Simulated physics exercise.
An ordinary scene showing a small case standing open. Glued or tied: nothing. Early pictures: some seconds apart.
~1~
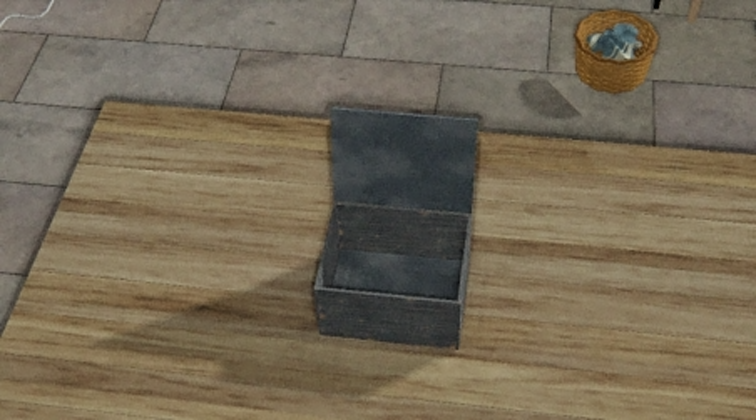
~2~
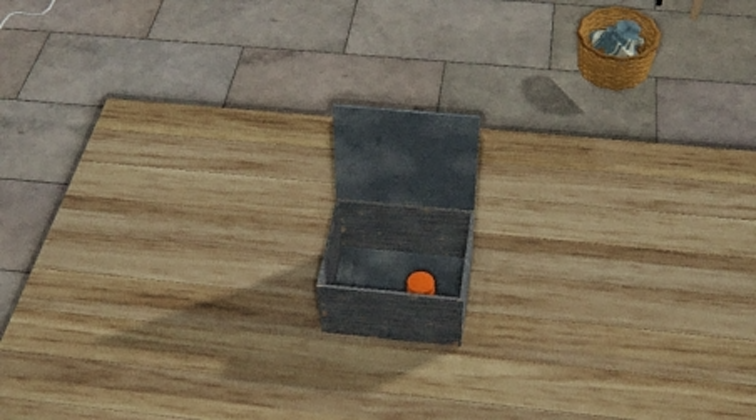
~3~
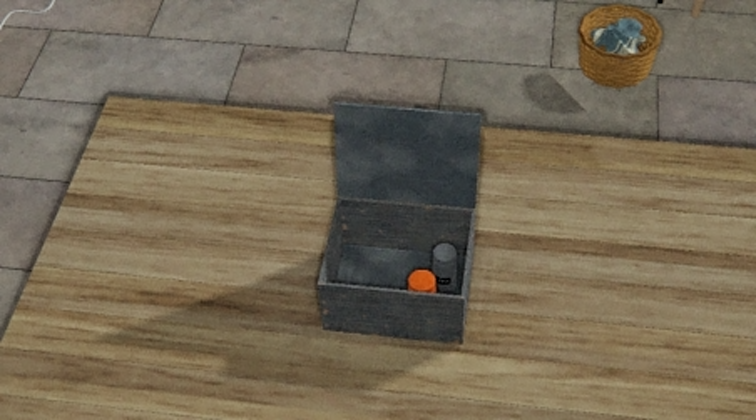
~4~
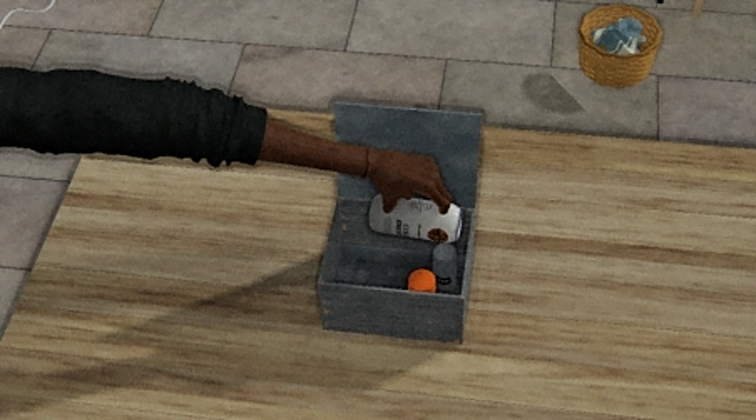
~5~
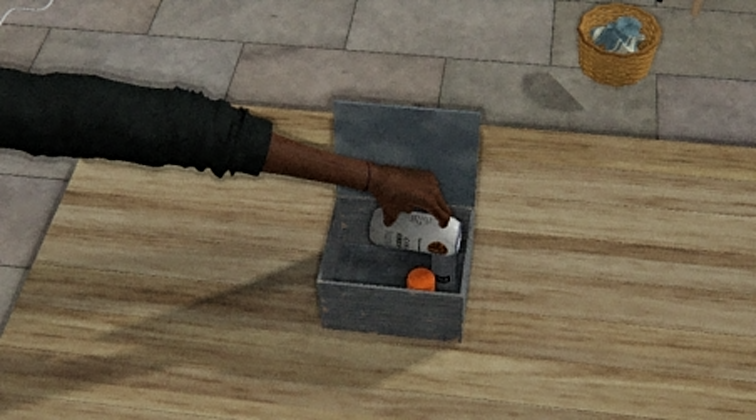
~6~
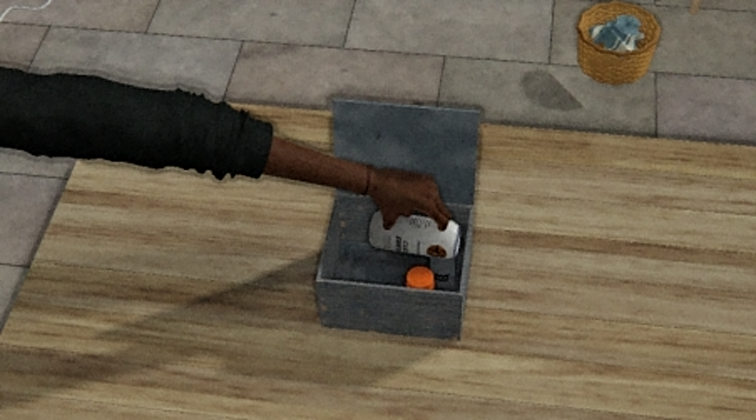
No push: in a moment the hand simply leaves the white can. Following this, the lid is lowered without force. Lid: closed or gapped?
Watch - the lid never drops into place.
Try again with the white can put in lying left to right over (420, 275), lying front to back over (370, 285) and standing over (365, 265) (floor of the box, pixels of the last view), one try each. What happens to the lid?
The first attempt ends with the lid standing open, the second with it lying shut, and the third with it standing open.
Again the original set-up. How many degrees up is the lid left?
Roughly 40°.
Then, 0.60 s after the last picture, white can rolled about its own width near (368, 237).
Then, 1.50 s after the last picture, lid 64° above the rim; white can rolled well along near (365, 238).
Then, 2.60 s after the last picture, lid 34° above the rim; white can rolled about its own width near (367, 243).
At rest, lid 38° above the rim; moved from the start, white can; the other 2 in place. Seen from the same camera at the end, white can near (369, 239).
